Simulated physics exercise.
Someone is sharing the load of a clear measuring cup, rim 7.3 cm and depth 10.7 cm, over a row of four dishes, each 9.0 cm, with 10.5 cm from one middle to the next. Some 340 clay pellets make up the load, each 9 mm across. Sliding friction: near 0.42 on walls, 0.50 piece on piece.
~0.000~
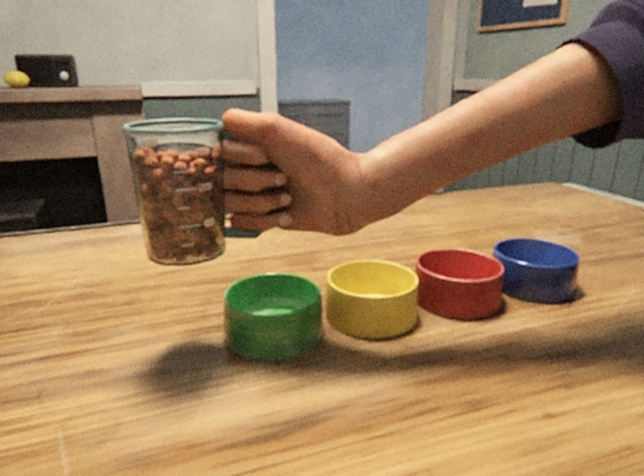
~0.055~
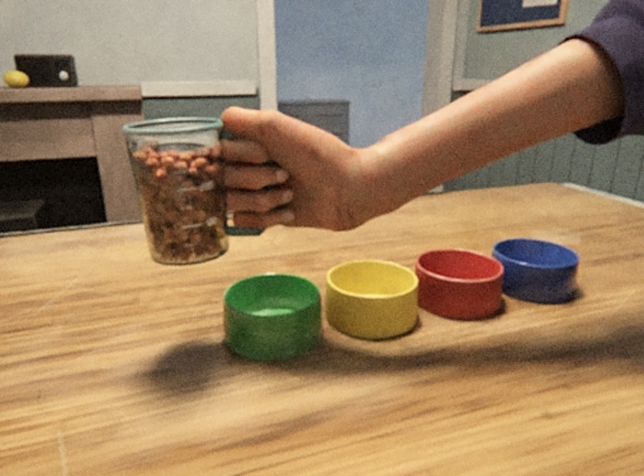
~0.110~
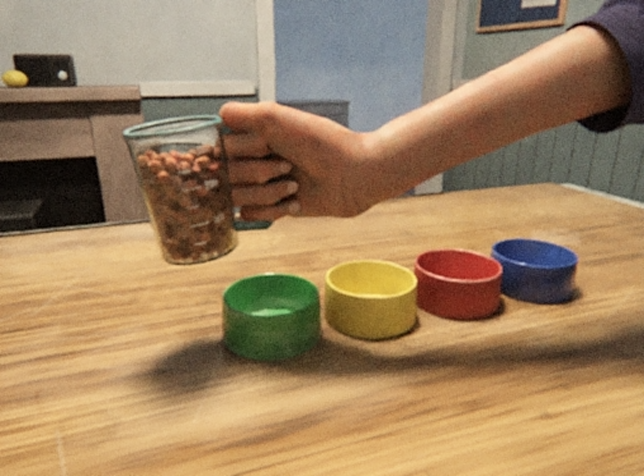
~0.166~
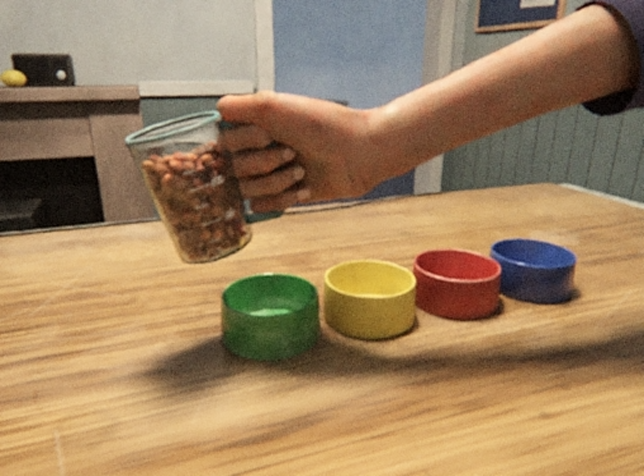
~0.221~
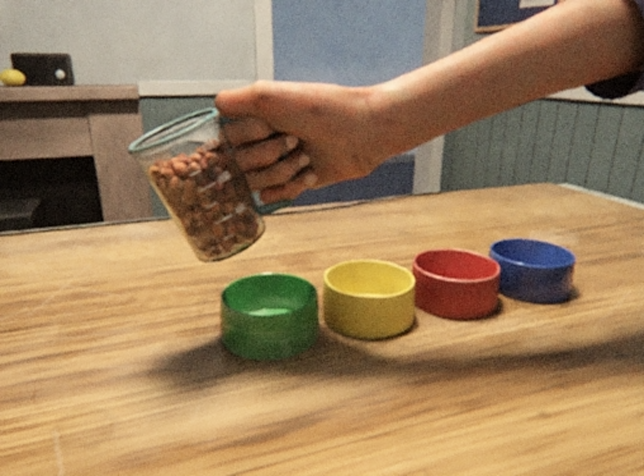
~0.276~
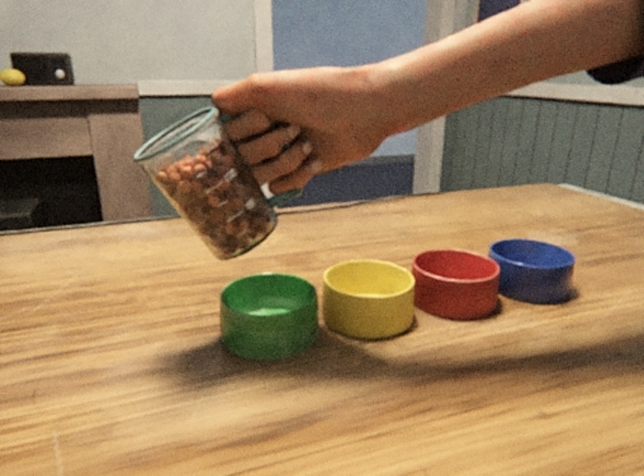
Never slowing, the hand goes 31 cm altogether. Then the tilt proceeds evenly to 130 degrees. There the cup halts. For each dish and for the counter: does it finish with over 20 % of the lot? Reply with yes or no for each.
Red: No, blue: No, green: Yes, yellow: No, counter: No.
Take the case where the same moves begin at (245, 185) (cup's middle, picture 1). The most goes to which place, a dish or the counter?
Result - top receiver is yellow.
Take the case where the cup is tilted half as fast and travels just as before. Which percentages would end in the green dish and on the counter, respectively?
Then: Green 0, counter 20.
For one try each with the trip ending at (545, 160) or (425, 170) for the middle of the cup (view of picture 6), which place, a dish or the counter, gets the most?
The biggest share goes to green first, then to green.
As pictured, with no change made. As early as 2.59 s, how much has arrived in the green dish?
It works out to some 90 per cent.
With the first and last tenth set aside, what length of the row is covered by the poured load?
6 cm.
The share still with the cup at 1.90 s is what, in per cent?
Around 0 in a hundred.
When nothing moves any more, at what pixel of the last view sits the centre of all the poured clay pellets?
Near (273, 306).
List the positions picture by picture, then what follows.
The first picture shows cup at (181, 191), tilt 0 degrees, lip at (125, 127), moved 0.0 cm; middle of the pieces at (182, 198); green dish at (273, 293); yellow dish at (372, 278); red dish at (459, 264); blue dish at (536, 252).
The second picture shows cup at (183, 191), tilt 2 degrees, lip at (125, 129), moved 0.2 cm; middle of the pieces at (184, 198).
The third picture shows cup at (188, 190), tilt 7 degrees, lip at (126, 134), moved 0.7 cm; middle of the pieces at (190, 198).
The fourth picture shows cup at (196, 189), tilt 15 degrees, lip at (127, 141), moved 1.4 cm; middle of the pieces at (199, 196).
The fifth picture shows cup at (204, 188), tilt 22 degrees, lip at (131, 149), moved 2.2 cm; middle of the pieces at (208, 195).
The sixth picture shows cup at (213, 187), tilt 30 degrees, lip at (136, 158), moved 2.9 cm; middle of the pieces at (217, 193); green dish at (269, 293); yellow dish at (369, 278); red dish at (455, 264); blue dish at (531, 252). The cup turns about 140 degrees a second and travels 14 cm a second.
After 1.25 s, tilt 130 degrees; cup holds 0 %, green 90 %.
Then, at 1.90 s, tilt 130 degrees; cup holds 0 %, green 90 %.
Then, at 2.59 s, tilt 130 degrees; cup holds 0 %, green 90 %.
By 2.9 s all is still; red 0 %, blue 0 %, green 90 %, yellow 0 %, counter 10 %.
